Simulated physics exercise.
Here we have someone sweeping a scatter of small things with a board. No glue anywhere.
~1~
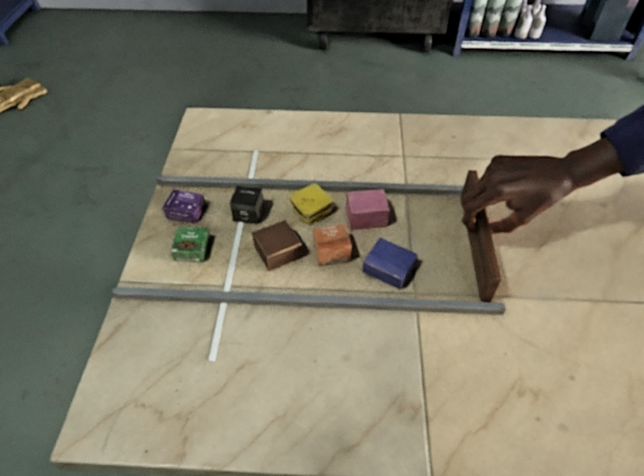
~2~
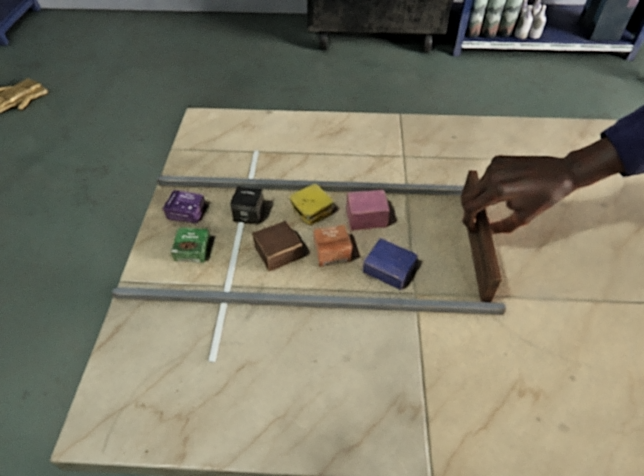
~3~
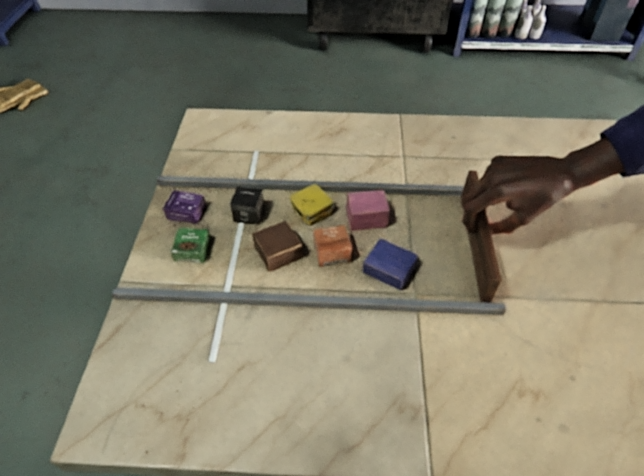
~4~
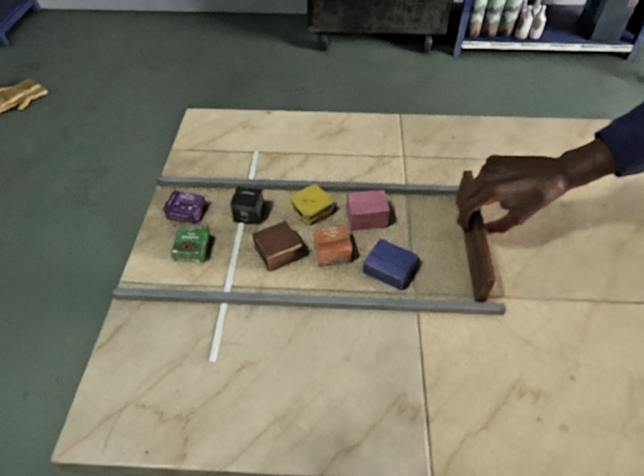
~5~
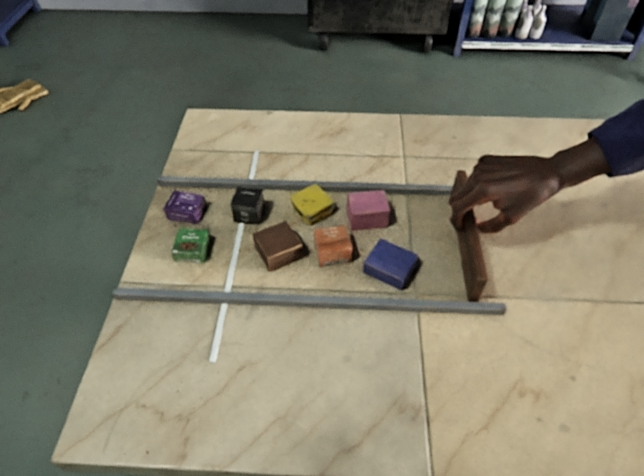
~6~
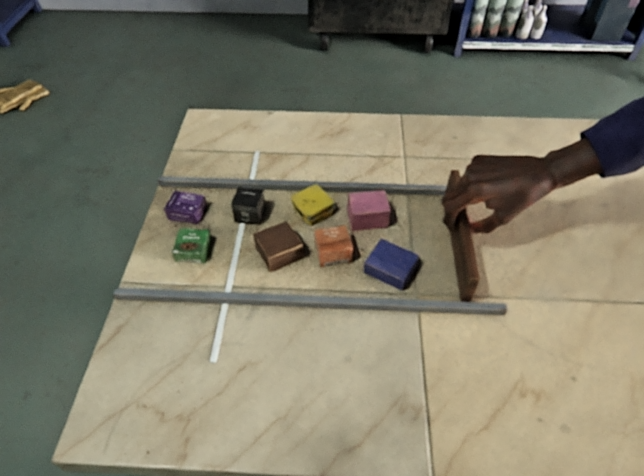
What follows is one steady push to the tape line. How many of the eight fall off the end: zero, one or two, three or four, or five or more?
As it turns out, the number that fall off is one or two.
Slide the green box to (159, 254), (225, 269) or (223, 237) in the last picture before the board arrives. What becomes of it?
Place by place, it survives; survives; falls.
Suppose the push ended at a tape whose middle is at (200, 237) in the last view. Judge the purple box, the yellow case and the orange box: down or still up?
The purple box tumbles off; the yellow case survives; the orange box does not fall.
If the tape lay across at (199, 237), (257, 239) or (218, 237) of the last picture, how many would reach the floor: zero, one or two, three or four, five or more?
The falls would be 3 or 4; zero; three or four.
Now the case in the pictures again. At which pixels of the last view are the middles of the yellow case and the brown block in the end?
The yellow case at (196, 194), the brown block at (170, 218).
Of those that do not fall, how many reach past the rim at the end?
0 of them.
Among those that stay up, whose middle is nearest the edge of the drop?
The black box ends nearest.
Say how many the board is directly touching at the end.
2 of them.
A little later, none off yet; purple box at rest near (186, 207); green box at rest near (192, 246); black box at rest near (249, 206).
Next, none off yet; purple box at rest near (186, 207); green box shifted a little near (181, 243); black box shifted about its own width near (228, 206).
When it is over, the number that fall off is one or two; down, green box and purple box.
